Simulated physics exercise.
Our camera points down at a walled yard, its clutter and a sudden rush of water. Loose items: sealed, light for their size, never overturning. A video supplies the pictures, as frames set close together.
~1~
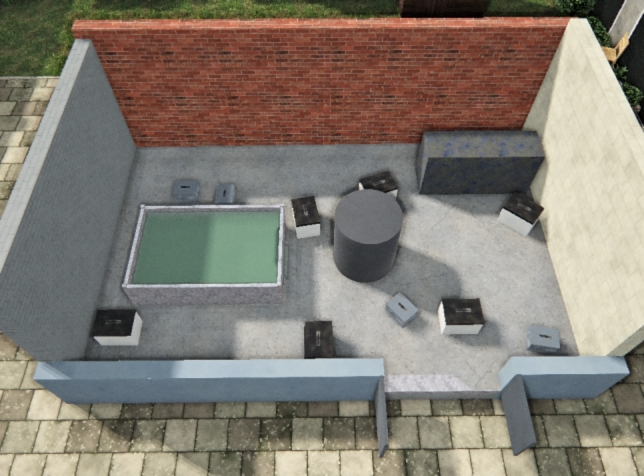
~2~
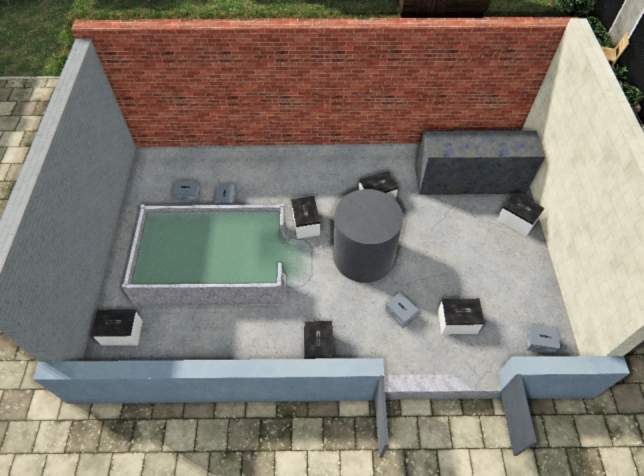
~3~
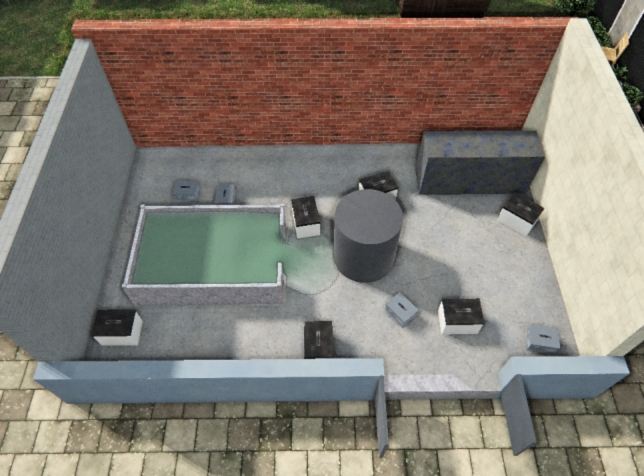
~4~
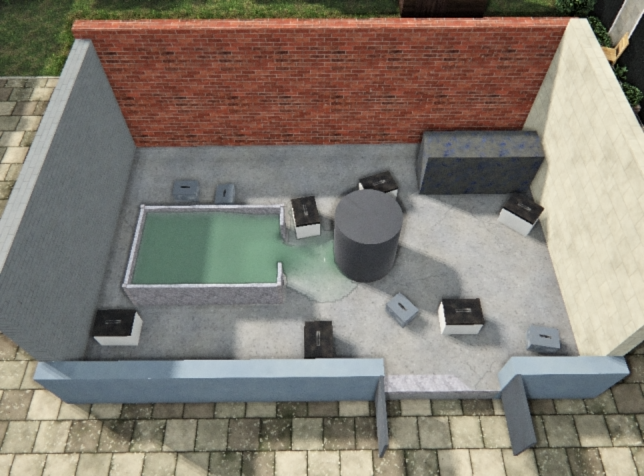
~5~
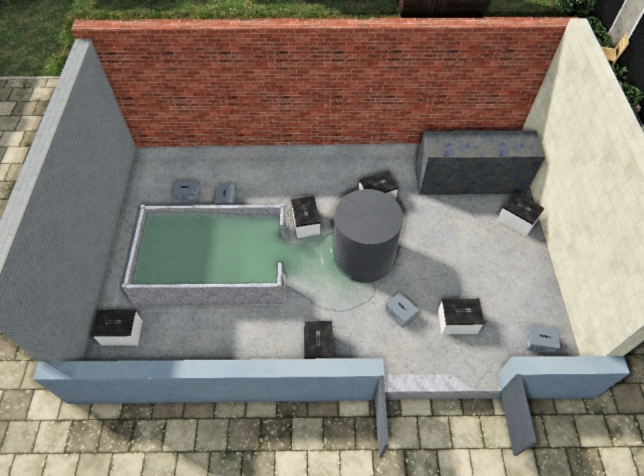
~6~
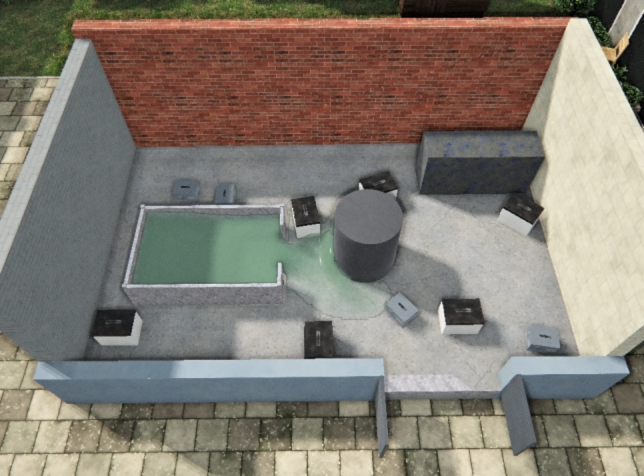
Green water pours through the tank's right side and spreads across the floor around a cylinder.
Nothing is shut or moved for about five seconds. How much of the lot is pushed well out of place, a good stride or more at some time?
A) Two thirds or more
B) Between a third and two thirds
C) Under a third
(C) Under a third.
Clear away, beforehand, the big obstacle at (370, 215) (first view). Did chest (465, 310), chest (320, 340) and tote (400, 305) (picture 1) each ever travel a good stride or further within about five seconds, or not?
One by one: Got displaced, stayed put, got displaced.
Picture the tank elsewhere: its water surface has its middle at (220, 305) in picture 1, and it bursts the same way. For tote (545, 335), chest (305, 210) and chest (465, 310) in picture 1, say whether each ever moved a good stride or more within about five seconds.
Item one travelled far enough, item two not displaced far, item three travelled far enough.
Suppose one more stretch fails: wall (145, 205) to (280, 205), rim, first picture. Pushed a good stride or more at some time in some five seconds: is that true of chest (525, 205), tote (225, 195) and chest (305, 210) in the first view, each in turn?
Here's my take, in sequence: Fails to go that far, dislodged that far, and fails to go that far.
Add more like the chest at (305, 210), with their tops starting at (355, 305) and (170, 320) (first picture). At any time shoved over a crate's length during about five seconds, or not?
Travels that far, then falls short.
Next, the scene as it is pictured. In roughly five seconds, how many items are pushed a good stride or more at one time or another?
2 of them.
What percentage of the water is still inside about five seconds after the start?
By my count, 88 per cent.
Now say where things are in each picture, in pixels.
In the first frame, a chest at (306, 210) rests on the ground; a chest at (114, 322) rests on the ground; 0 of 10 have shifted.
In the second frame, a chest at (306, 210) rests on the ground; a chest at (114, 322) rests on the ground; 0 of 10 have shifted.
In the third frame, a chest at (306, 210), on the bottom; a chest at (114, 322) rests on the ground; 0 of 10 have shifted.
In the fourth frame, a chest at (306, 210), on the bottom; a chest at (114, 322) rests on the ground; 0 of 10 have shifted.
In the fifth frame, a chest at (306, 210) rests on the ground; a chest at (114, 322), on the bottom; 0 of 10 have shifted.
In the sixth frame, a chest at (306, 210), on the bottom; a chest at (114, 322), on the bottom; 0 of 10 have shifted.
A moment on, 0 of 10 are well off their spots; 0 afloat.
Next, 0 of 10 are well off their spots; 1 afloat.
Later, 1 of 10 are well off their spots; 1 afloat.
In the end, 2 of 10 are well off their spots, and 2 have been at some point; 0 afloat.
